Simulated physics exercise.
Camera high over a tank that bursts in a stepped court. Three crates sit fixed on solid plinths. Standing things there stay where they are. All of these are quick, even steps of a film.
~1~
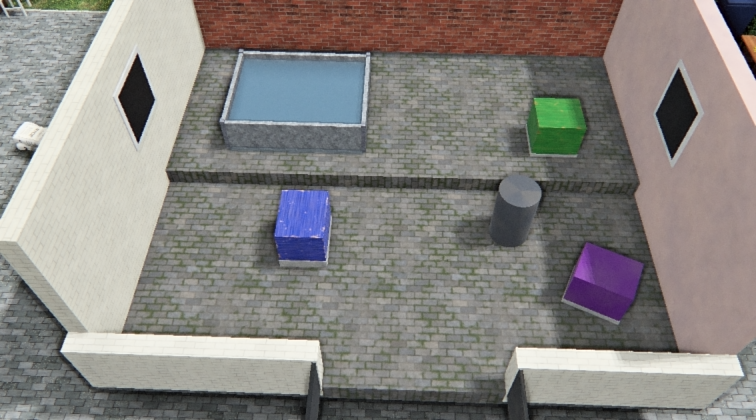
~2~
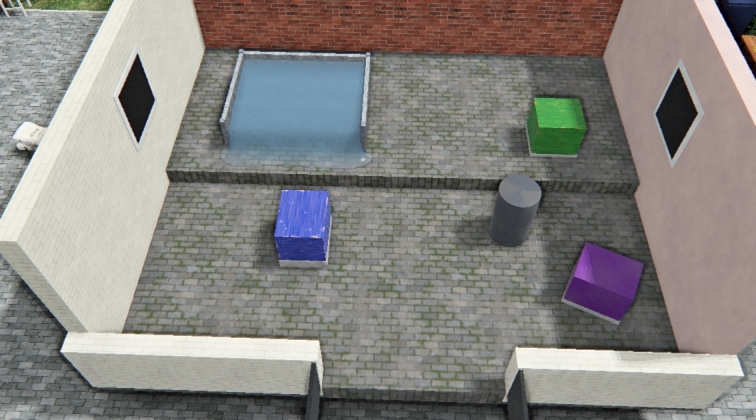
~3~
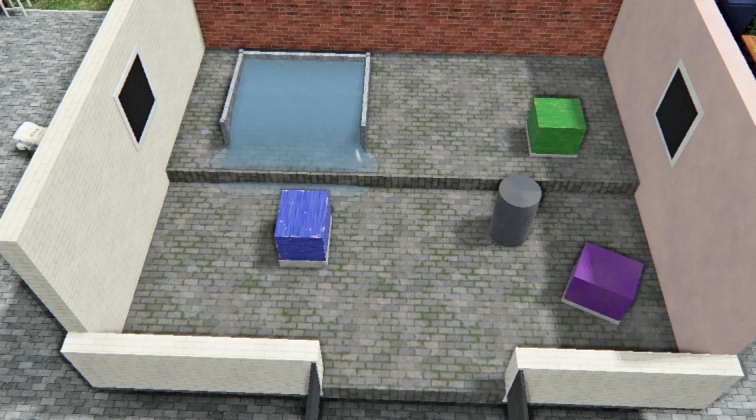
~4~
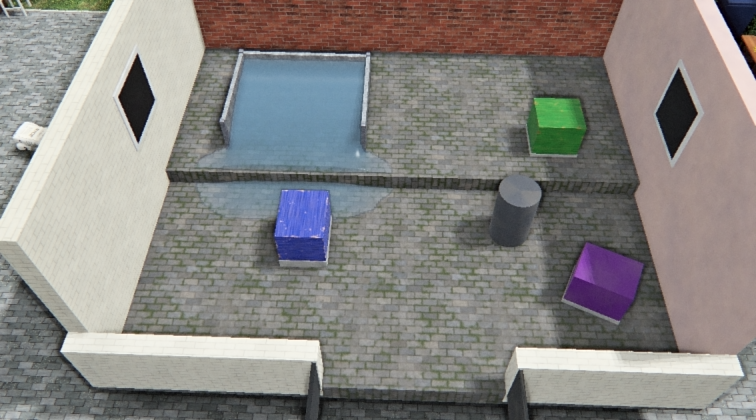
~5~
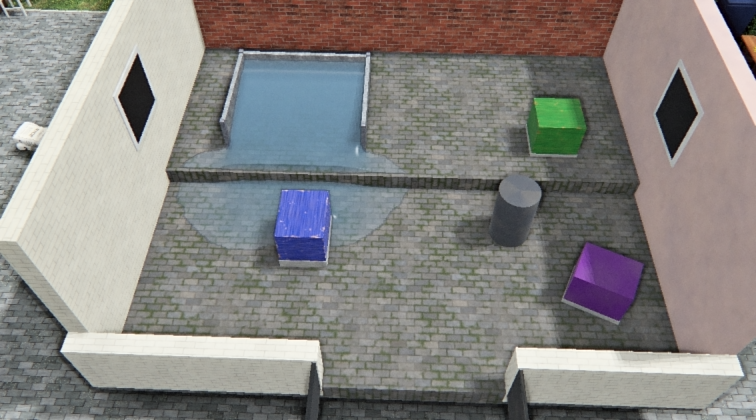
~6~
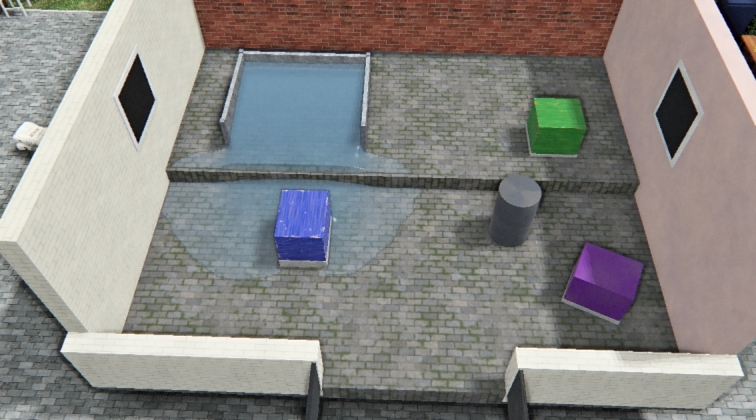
Water pours from the tank's open front, down the step and around the blue block.
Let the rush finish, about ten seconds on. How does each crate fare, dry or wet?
The blue crate comes out wet. The green crate comes out dry. The purple crate comes out wet.
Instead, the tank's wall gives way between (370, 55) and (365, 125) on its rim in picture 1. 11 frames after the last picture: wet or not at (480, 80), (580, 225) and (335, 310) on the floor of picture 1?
Soaked / soaked / unwetted.
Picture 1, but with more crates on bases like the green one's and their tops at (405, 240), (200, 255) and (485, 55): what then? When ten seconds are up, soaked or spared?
Listed order: Flooded / flooded / unflooded.
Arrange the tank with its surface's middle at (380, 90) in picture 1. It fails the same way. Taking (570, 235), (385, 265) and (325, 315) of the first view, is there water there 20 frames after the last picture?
As listed: Clear, flooded, wet.
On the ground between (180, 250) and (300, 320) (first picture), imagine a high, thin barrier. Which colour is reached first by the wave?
I'd go with the crate marked blue.
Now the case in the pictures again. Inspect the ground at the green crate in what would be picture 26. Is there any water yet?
Note - green: Stays dry.
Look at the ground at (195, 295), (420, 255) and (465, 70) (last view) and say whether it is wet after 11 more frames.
Status per point, in sequence: Waterlogged, then waterlogged, then unwetted.
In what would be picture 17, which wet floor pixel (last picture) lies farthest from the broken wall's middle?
I reckon the front has reached (511, 374) by then.
A moment on, water covers 30 % of the floor; the blue crate water round its plinth, the green crate not reached, the purple crate not reached.
Next, water covers 40 % of the floor; the blue crate water round its plinth, the green crate not reached, the purple crate not reached.
Then, water covers 50 % of the floor; the blue crate water round its plinth, the green crate not reached, the purple crate water round its plinth.
Later, water covers 55 % of the floor; the blue crate water round its plinth, the green crate not reached, the purple crate water round its plinth.
In the end, water covers 55 % of the floor; the blue crate was topped, the green crate stayed above the water, the purple crate was topped.
